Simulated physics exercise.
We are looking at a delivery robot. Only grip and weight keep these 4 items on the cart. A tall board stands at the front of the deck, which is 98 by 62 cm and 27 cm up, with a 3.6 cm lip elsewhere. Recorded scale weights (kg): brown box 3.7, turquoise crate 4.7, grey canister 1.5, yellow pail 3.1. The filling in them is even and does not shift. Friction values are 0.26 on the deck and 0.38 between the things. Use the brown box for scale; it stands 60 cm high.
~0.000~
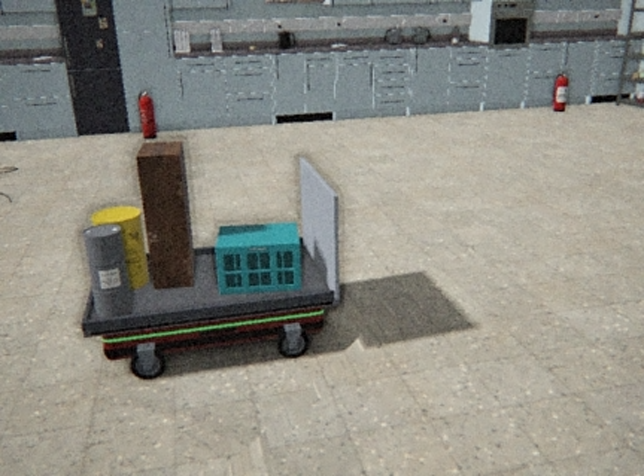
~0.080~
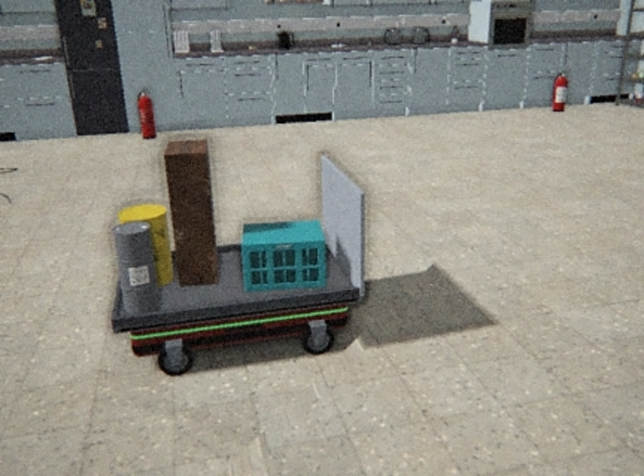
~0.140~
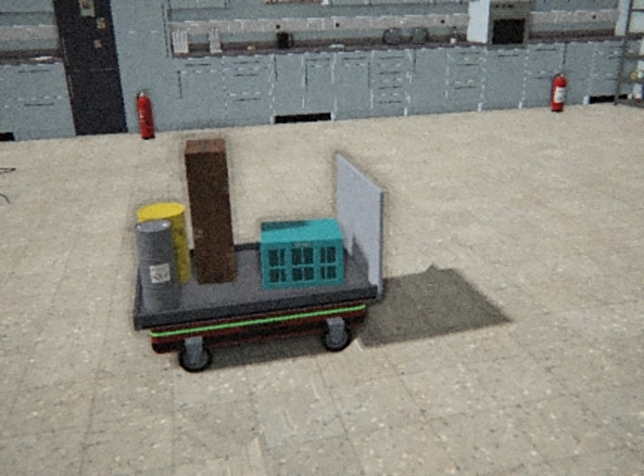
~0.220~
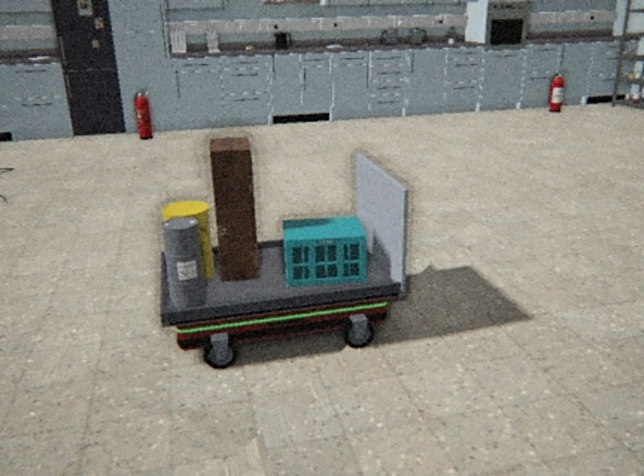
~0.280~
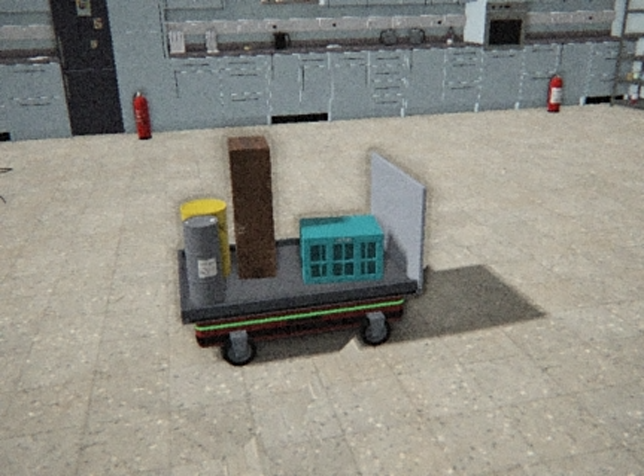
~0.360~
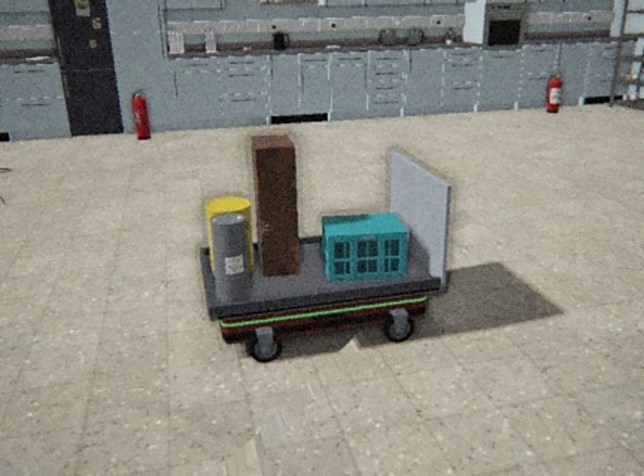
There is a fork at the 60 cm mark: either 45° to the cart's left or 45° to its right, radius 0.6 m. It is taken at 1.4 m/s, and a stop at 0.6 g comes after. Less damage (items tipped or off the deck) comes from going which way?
Right.
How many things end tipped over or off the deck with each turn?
The left turn costs 1 and the right turn costs 0.
Turning left. At 0.86 s, 120 cm covered, turned 41°; turquoise crate slid 13 cm near (450, 207); brown box slid 5 cm near (386, 182); grey canister leaning 5°.
After 1.26 s, 154 cm covered, turned 45°, stopped; brown box slid 15 cm near (420, 163); turquoise crate slid 10 cm near (458, 183); grey canister leaning 69°.
At rest (2.2 s), tipped over on the cart, grey canister; not toppled but over 10 cm from the start, brown box, turquoise crate and yellow pail. In the last view, brown box near (424, 160), turquoise crate near (458, 183).
Turning right instead, nothing is lost, 0 of 4 in all.
